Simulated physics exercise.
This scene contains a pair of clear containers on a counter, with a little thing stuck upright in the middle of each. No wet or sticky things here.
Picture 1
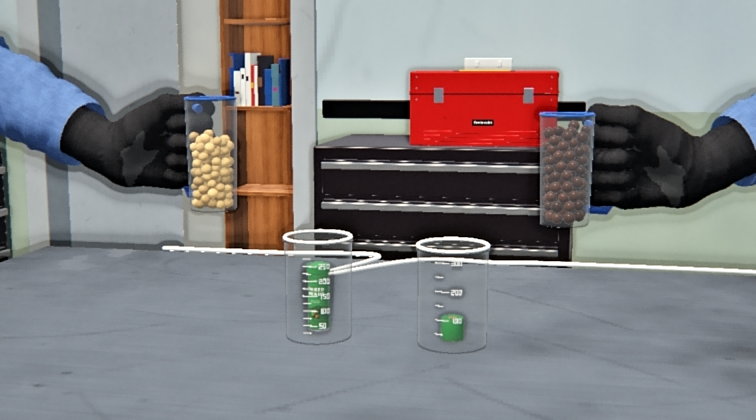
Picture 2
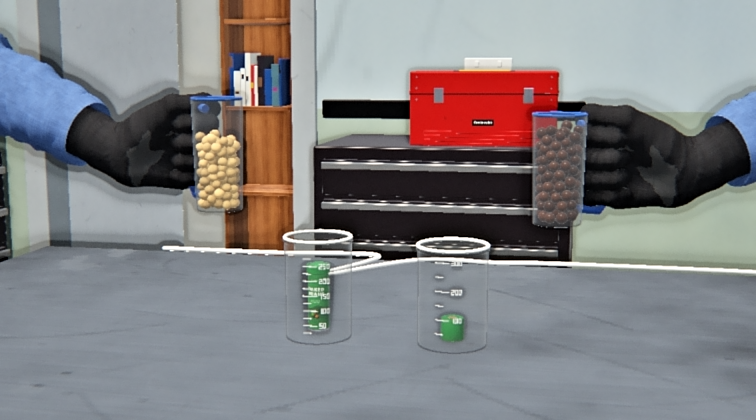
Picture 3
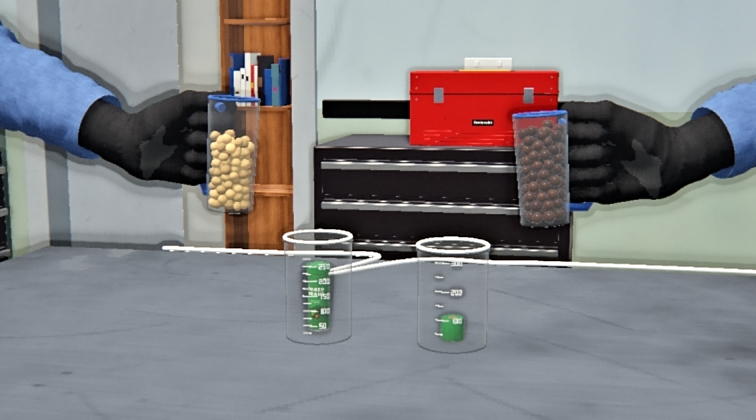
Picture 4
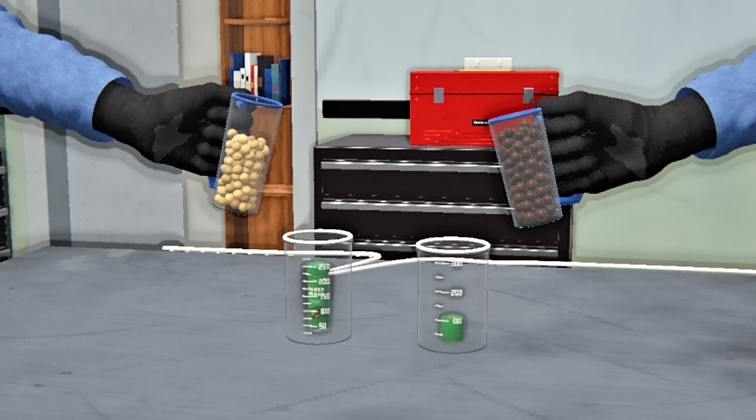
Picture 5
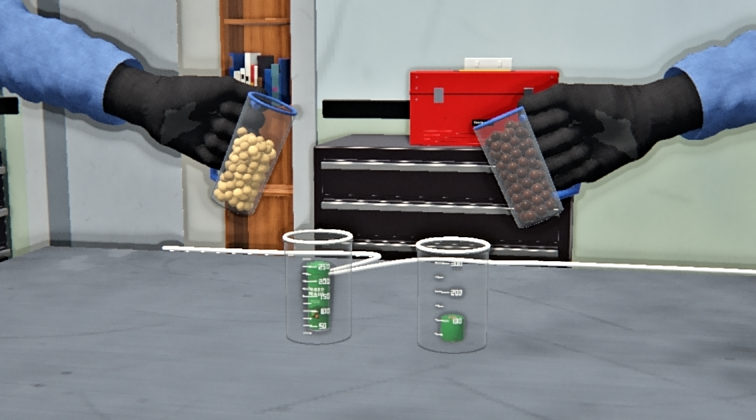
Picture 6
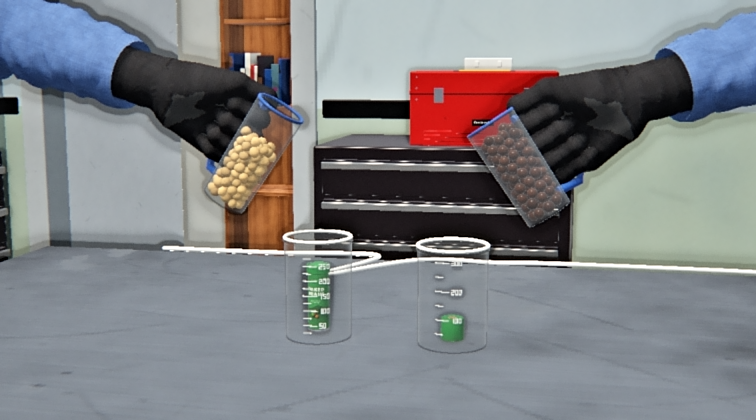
Two gloved hands moved clear cups of chickpeas and chocolate balls inward, gradually tilting them toward each other above two clear beakers on a counter, each with a small green object standing inside.
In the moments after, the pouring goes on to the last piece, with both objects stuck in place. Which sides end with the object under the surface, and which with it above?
At the end, the left thing will jut up past the level; the right thing will get fully engulfed.
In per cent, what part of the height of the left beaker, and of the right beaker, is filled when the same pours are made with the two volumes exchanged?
About 55 % left, 40 % right.
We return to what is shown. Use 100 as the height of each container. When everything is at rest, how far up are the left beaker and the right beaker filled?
About 50 on the left and 45 on the right.
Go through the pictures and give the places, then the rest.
Small tin in the left beaker near (319, 298), reaching well over half way up; left cup near (212, 154), two thirds full of dried chickpeas; small roll in the right beaker near (452, 328), a quarter of its height or less; right cup near (566, 169), nearly full of chocolate balls, in the first picture.
Left cup near (218, 154), upright; right cup near (558, 169), upright, in the second picture.
Left cup near (232, 154), tipped 4°; right cup near (543, 169), tipped 4°, in the third picture.
Left cup near (246, 155), tipped 14°; right cup near (527, 168), tipped 14°, in the fourth picture.
Left cup near (252, 155), tipped 24°; right cup near (520, 168), tipped 24°, in the fifth picture.
Small tin in the left beaker near (319, 298); left cup near (252, 155), tipped 34°; small roll in the right beaker near (452, 328); right cup near (520, 168), tipped 34°, in the sixth picture.
Then, 0.35 s on from there, left beaker empty, all of its cupful still in the cup; right beaker empty, all of its cupful still in the cup.
Then, 0.78 s on from there, left beaker empty, all of its cupful still in the cup; right beaker nearly empty, nearly all of its cupful still in the cup.
Then, 1.26 s on from there, left beaker nearly empty, near two thirds of its cupful still in the cup; right beaker a third full, near a quarter of its cupful still in the cup.
In the end, left beaker half full (surface near (318, 283)), nothing beside it; right beaker half full (surface near (453, 296)), nothing beside it; the left thing is still showing; the right thing is covered.
